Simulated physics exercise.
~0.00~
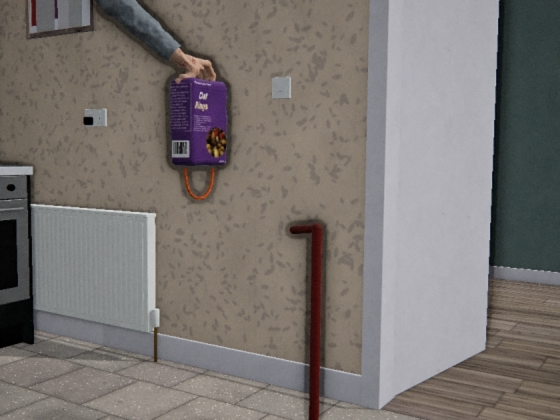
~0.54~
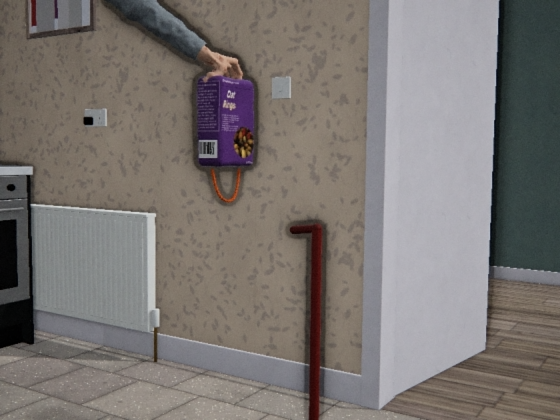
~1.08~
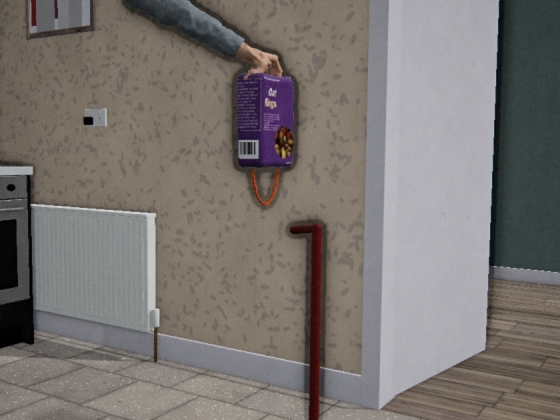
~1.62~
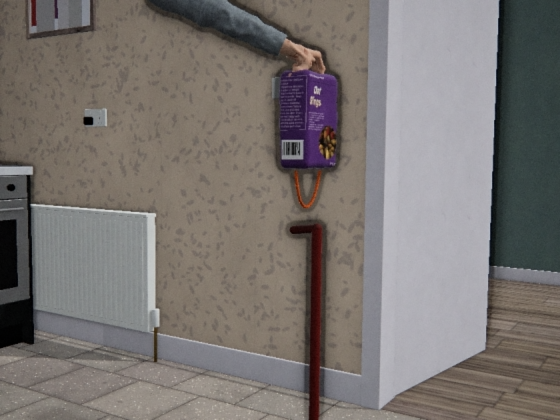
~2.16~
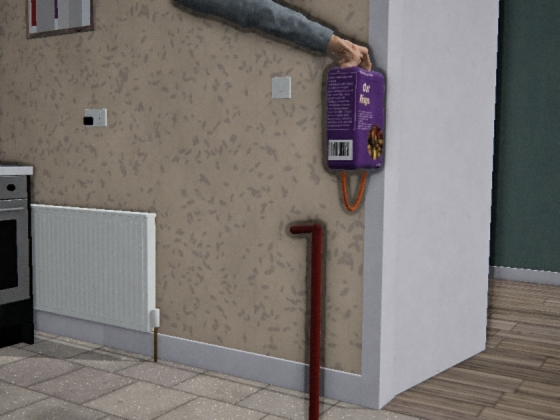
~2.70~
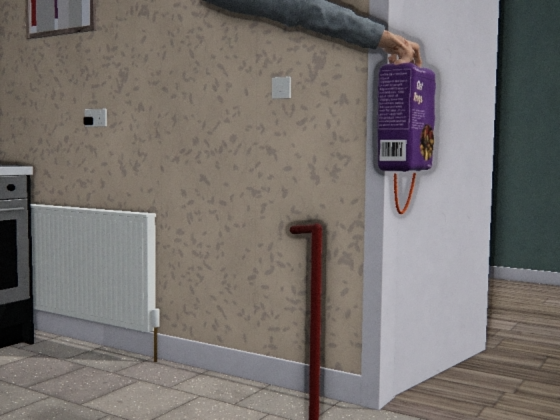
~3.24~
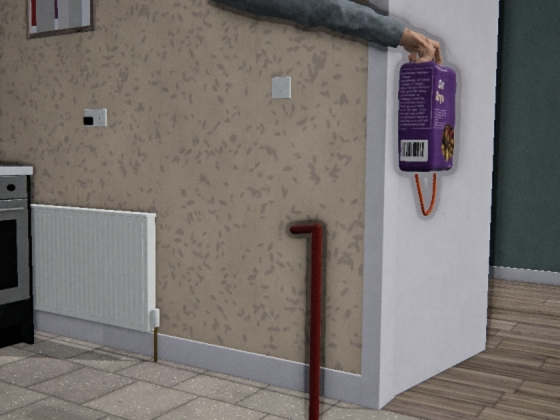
In this clip, a hand carries an upright purple sack with an orange loop hanging beneath it to the right across a patterned wall. It passes above a short red post with a bar at its top without snagging, ending beyond it in front of the white wall.
